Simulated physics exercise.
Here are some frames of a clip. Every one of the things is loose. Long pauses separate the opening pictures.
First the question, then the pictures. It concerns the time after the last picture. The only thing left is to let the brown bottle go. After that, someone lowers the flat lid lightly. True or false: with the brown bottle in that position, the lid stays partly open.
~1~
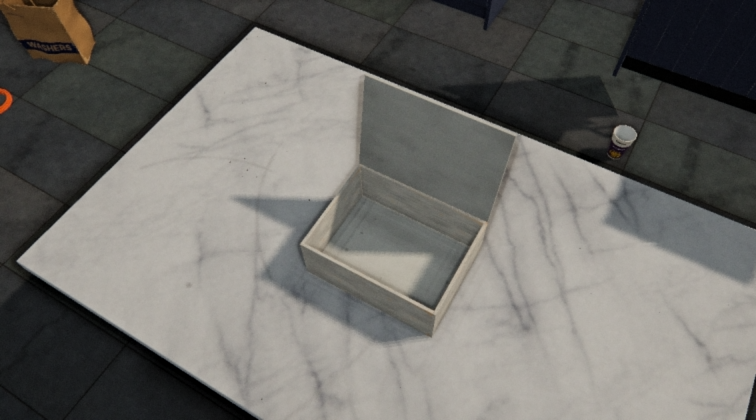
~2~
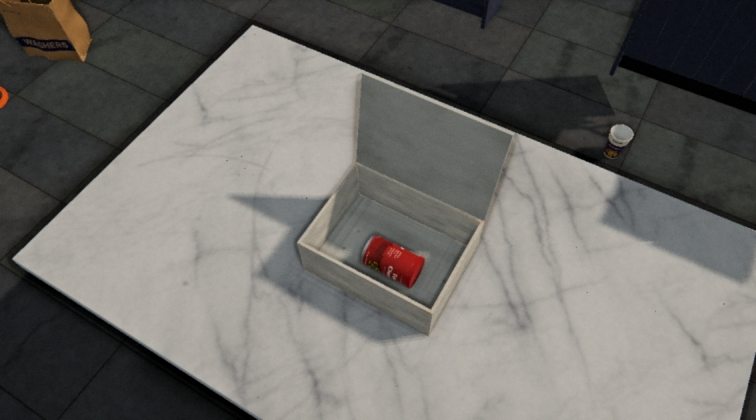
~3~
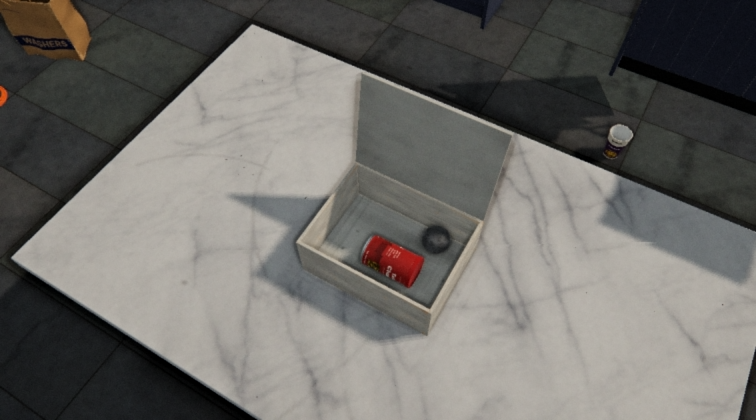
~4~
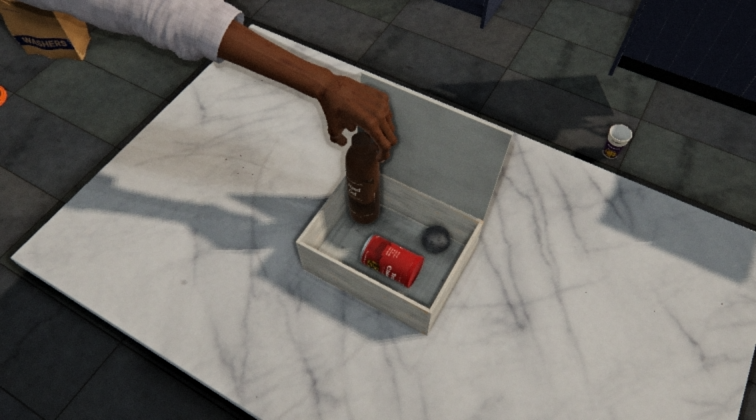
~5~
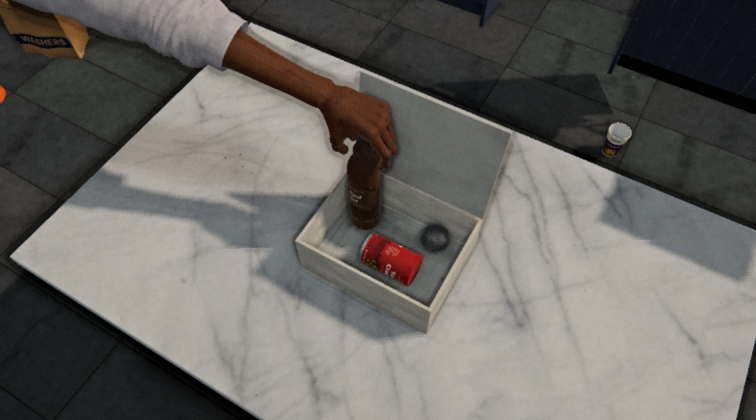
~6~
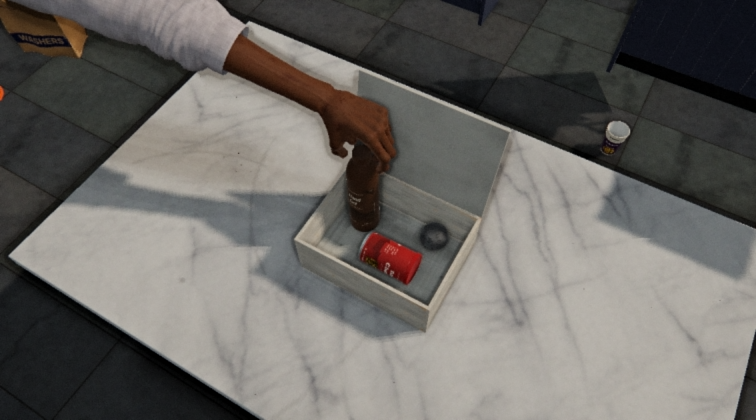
True.
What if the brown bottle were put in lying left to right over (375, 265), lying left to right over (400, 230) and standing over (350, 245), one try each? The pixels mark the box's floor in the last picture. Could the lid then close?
First try: It comes fully down; second try: It comes fully down; third try: It gets propped open.
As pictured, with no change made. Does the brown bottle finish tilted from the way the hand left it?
It ends up leaning.
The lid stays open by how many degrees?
Roughly 18°.
Then, 1.50 s after the last picture, lid 67° above the rim; brown bottle tipped 3° from how it was near (362, 191).
Then, 1.90 s after the last picture, lid 37° above the rim; brown bottle tipped 30° from how it was near (347, 213).
At rest, lid 17° above the rim; tipped over in the box, brown bottle; the other 2 in place. Seen from the same camera at the end, brown bottle near (338, 230).
